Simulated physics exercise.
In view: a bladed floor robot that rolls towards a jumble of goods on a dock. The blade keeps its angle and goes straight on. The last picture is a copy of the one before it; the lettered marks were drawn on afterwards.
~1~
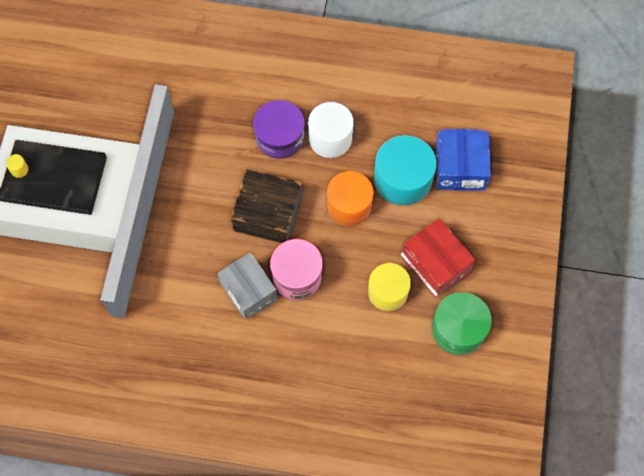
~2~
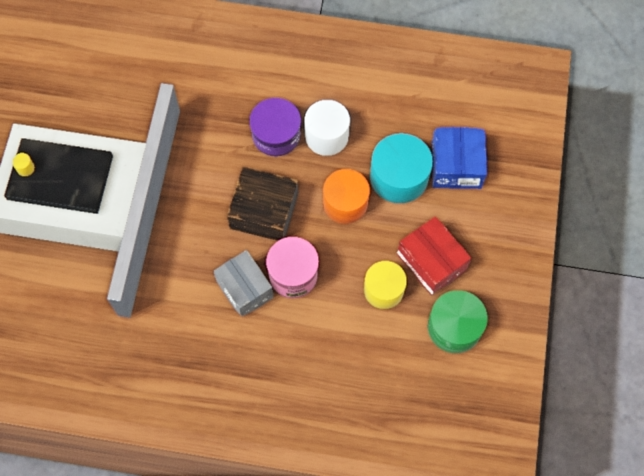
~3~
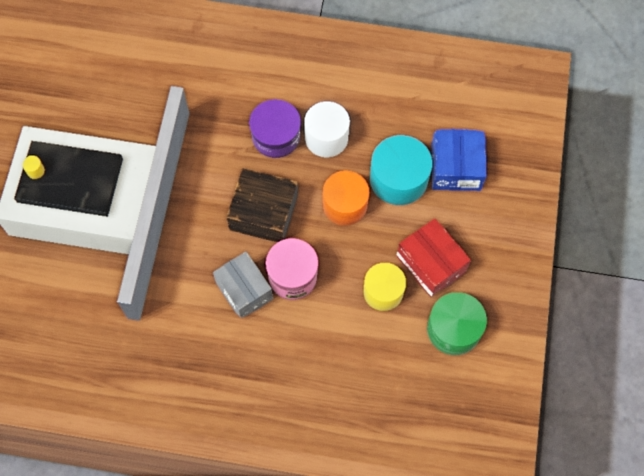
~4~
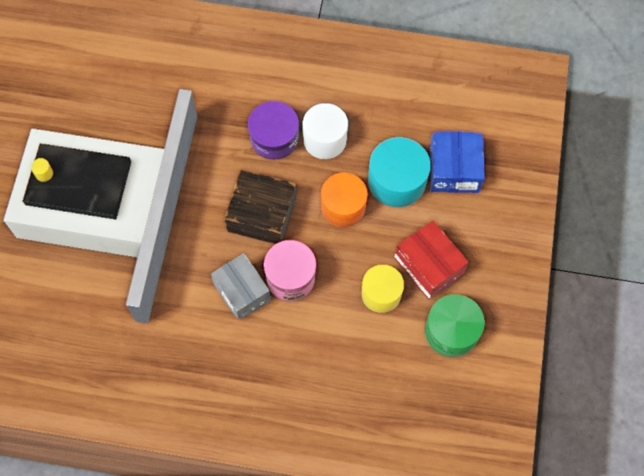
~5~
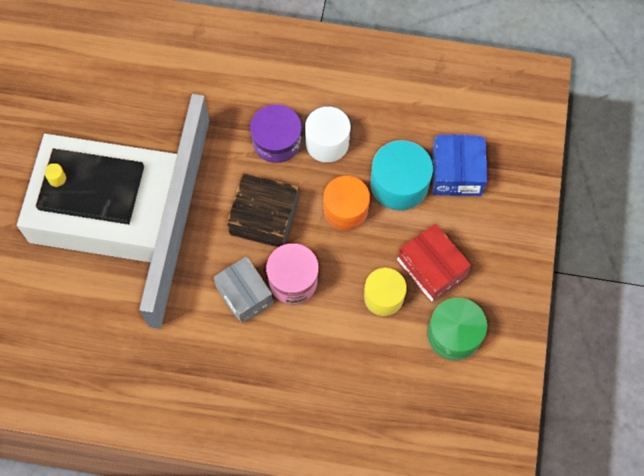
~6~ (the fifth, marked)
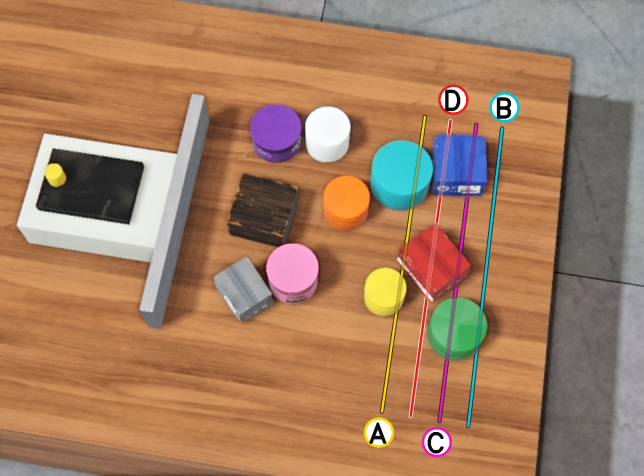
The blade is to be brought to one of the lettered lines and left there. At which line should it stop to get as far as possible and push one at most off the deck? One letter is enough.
C is the last line within the limit.
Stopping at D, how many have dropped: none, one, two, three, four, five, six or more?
By then, none.
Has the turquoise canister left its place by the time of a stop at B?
By then, yes.
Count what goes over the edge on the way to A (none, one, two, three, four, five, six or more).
The count is none.
On the marked copy, A at (405, 256); B at (486, 269); C at (459, 264); D at (432, 260).
With C. Early on, robot (199, 202); white canister (372, 138); grey parcel (286, 319).
Further on, robot (302, 218); blue parcel (513, 154); green canister (474, 343).
At the end, robot (382, 231); red box (547, 298); orange canister (545, 246); none fallen.
As for the rest, A is within the limit but short; B drops four; D is within the limit but short.
